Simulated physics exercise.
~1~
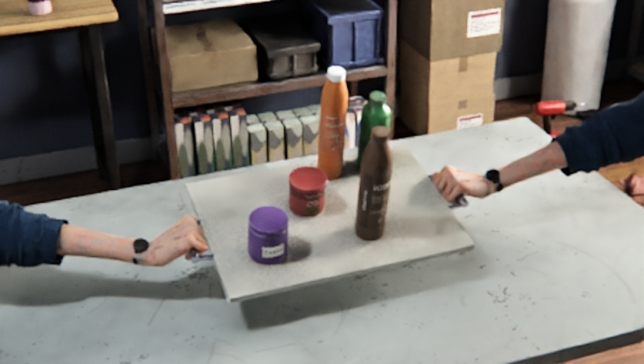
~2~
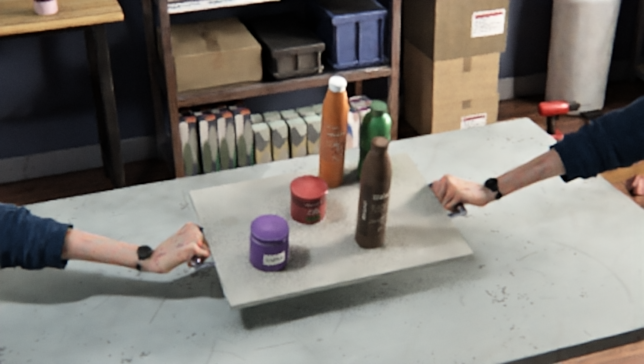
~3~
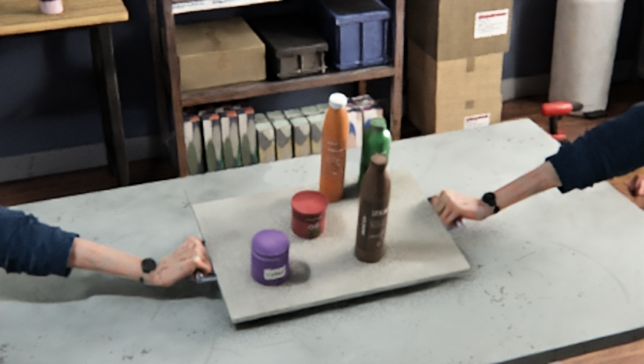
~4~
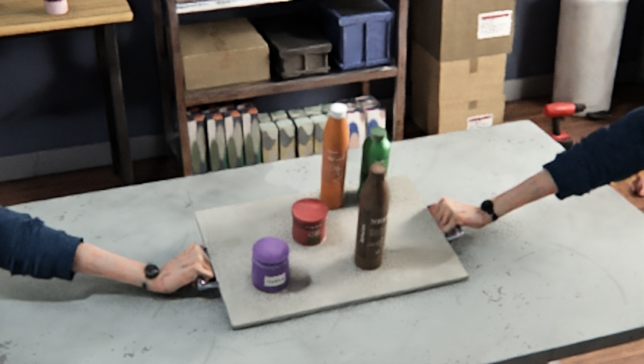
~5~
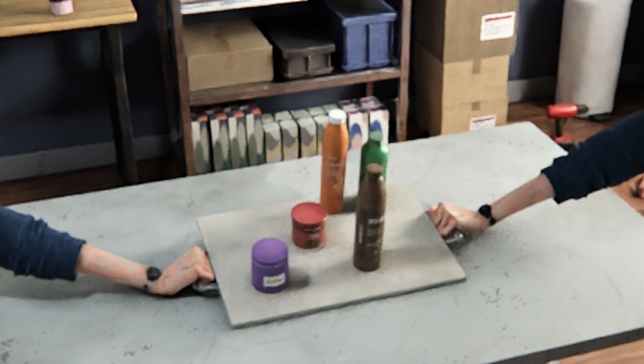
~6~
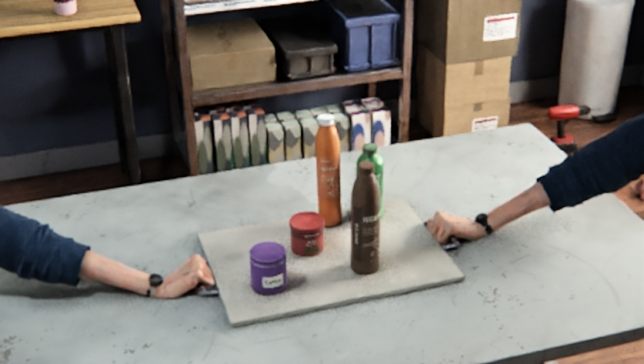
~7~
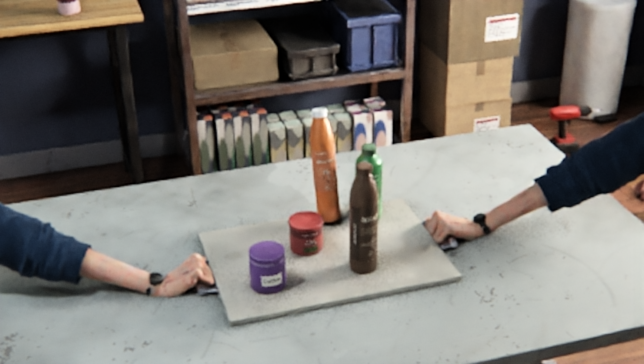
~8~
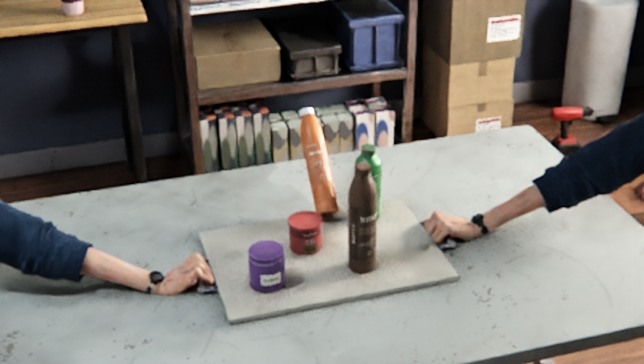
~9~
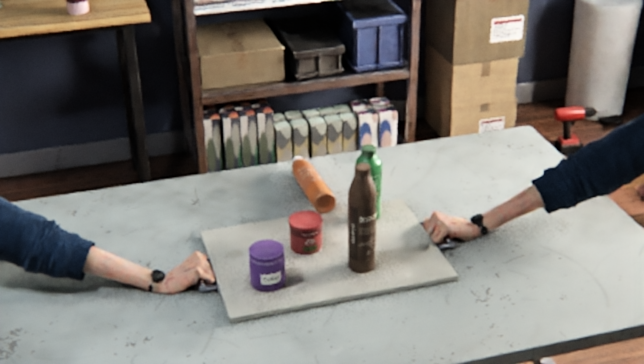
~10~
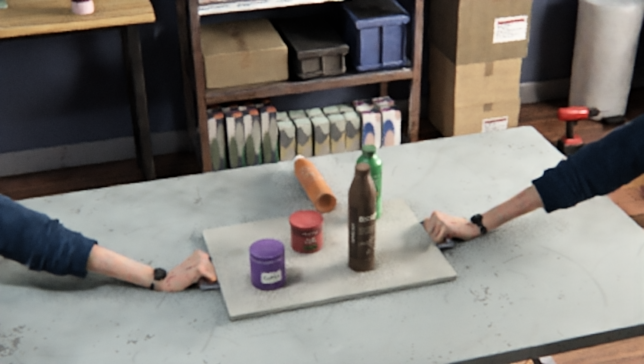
An orange bottle topples off the back of a tray as two hands lower it.
